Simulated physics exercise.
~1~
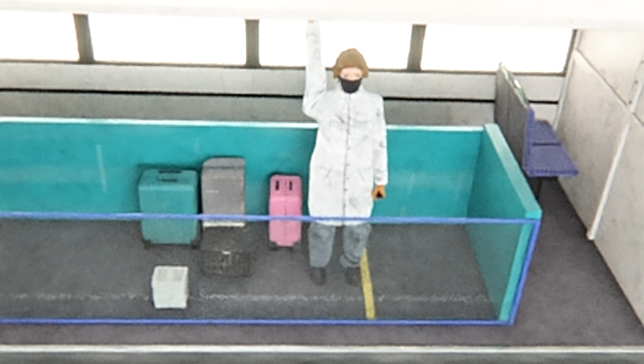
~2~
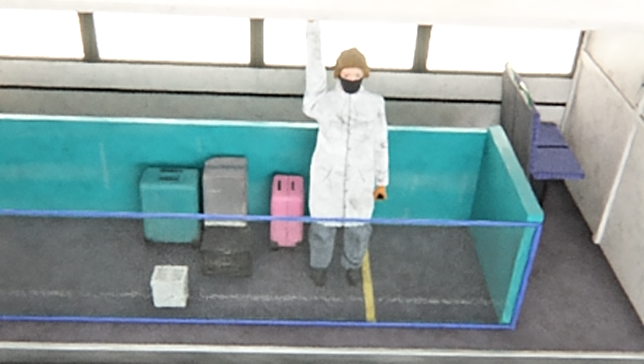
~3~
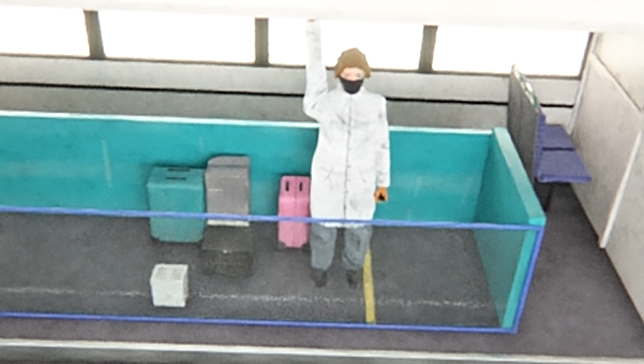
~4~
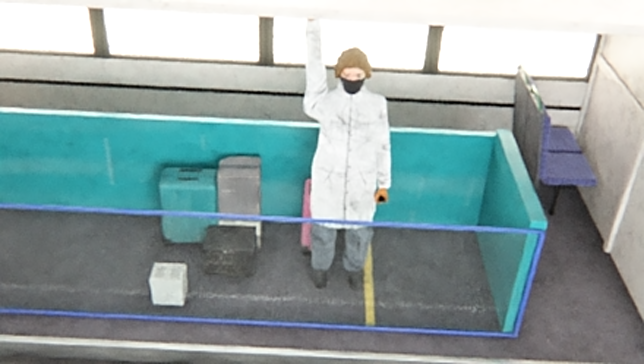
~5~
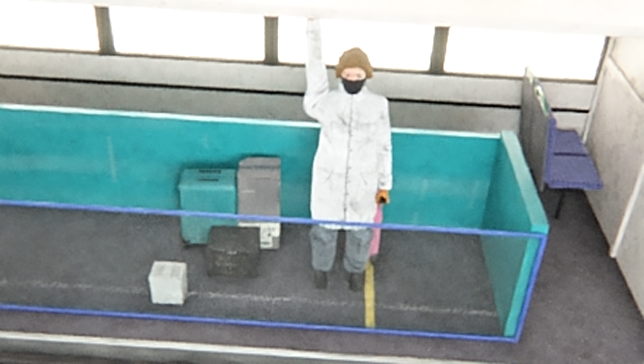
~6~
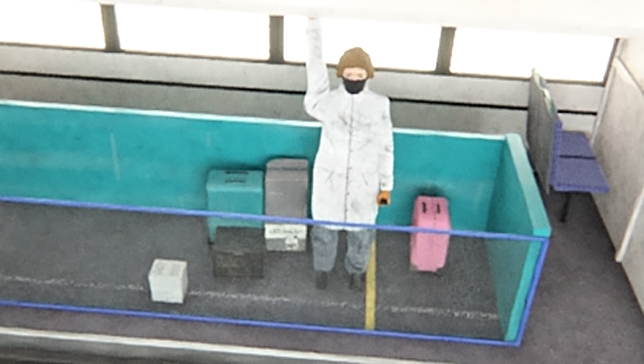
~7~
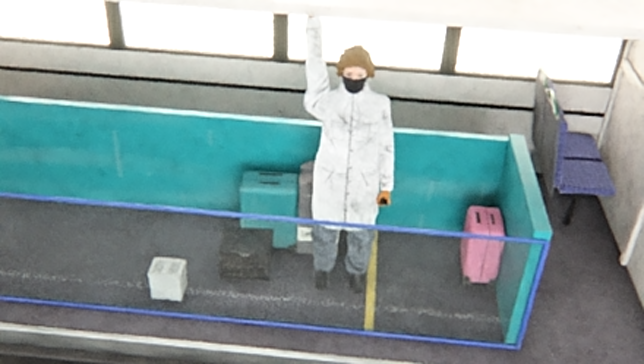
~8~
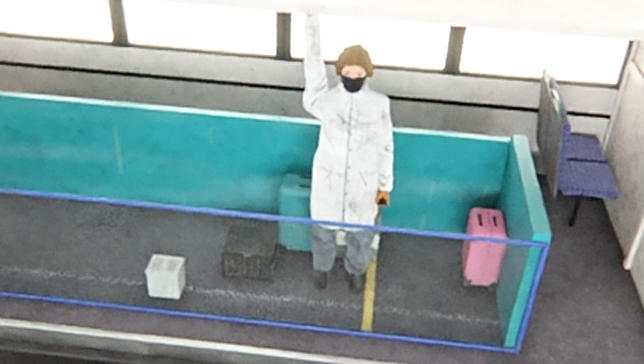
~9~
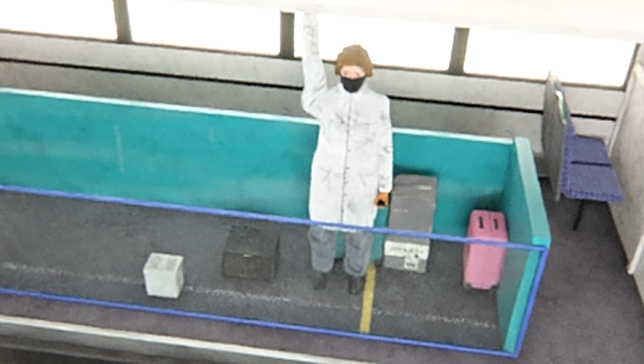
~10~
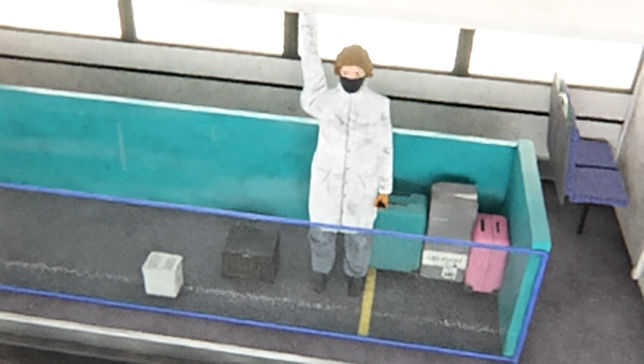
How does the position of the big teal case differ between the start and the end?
At the start the teal case stands to the left of the person, at the left end of the group of cases. By the end it is just to the right of the person, past the yellow line and beside the grey bag.
A person in a white coat stands still as three cases slide right past the yellow line.
